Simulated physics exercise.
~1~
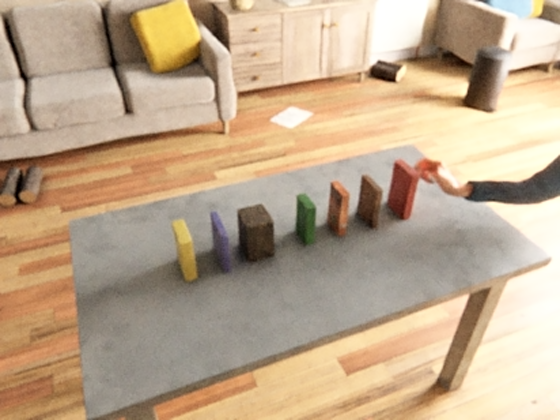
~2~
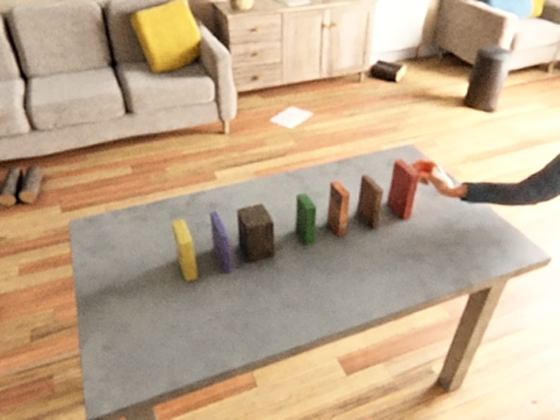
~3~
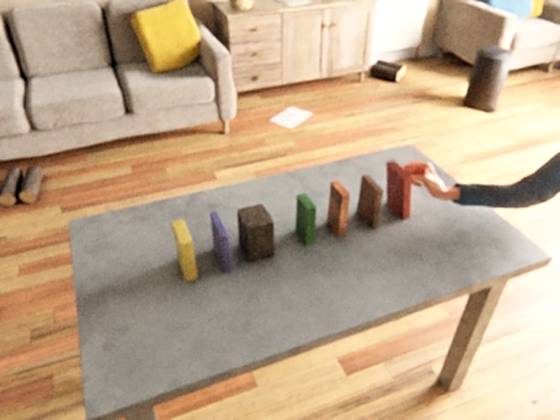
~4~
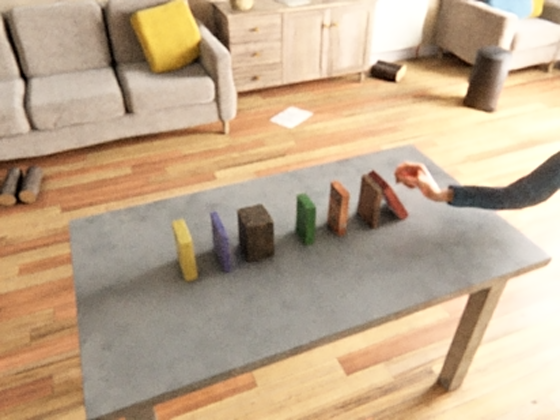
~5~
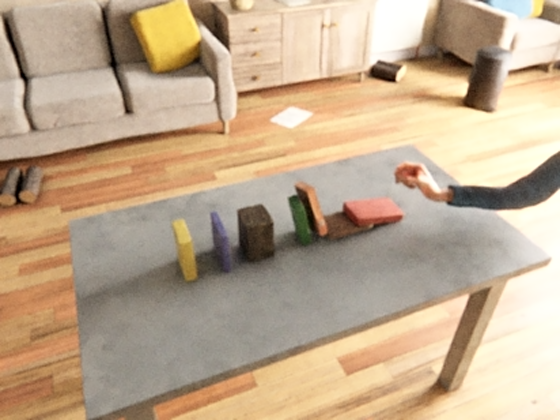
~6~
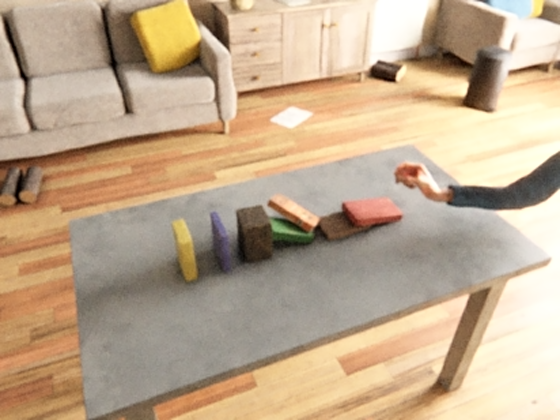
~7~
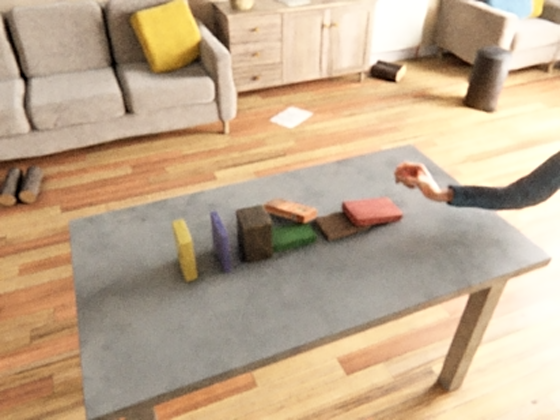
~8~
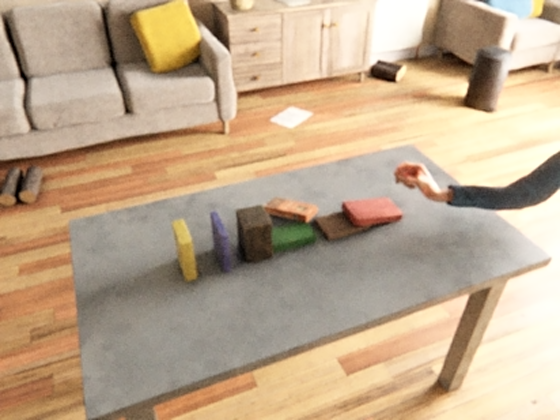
A row of upright blocks stands across a grey table in a living room, seen from above at an angle, with a sofa and yellow cushion behind. From left to right they are yellow, blue, a thick dark one, green, orange, brown and red. A hand reaching in from the right pushes the top of the red block until it tips left. It knocks over the brown one, then the orange and green ones topple in turn against the thick dark block. That block stays upright, and the blue and yellow boards remain standing beside the fallen pieces.
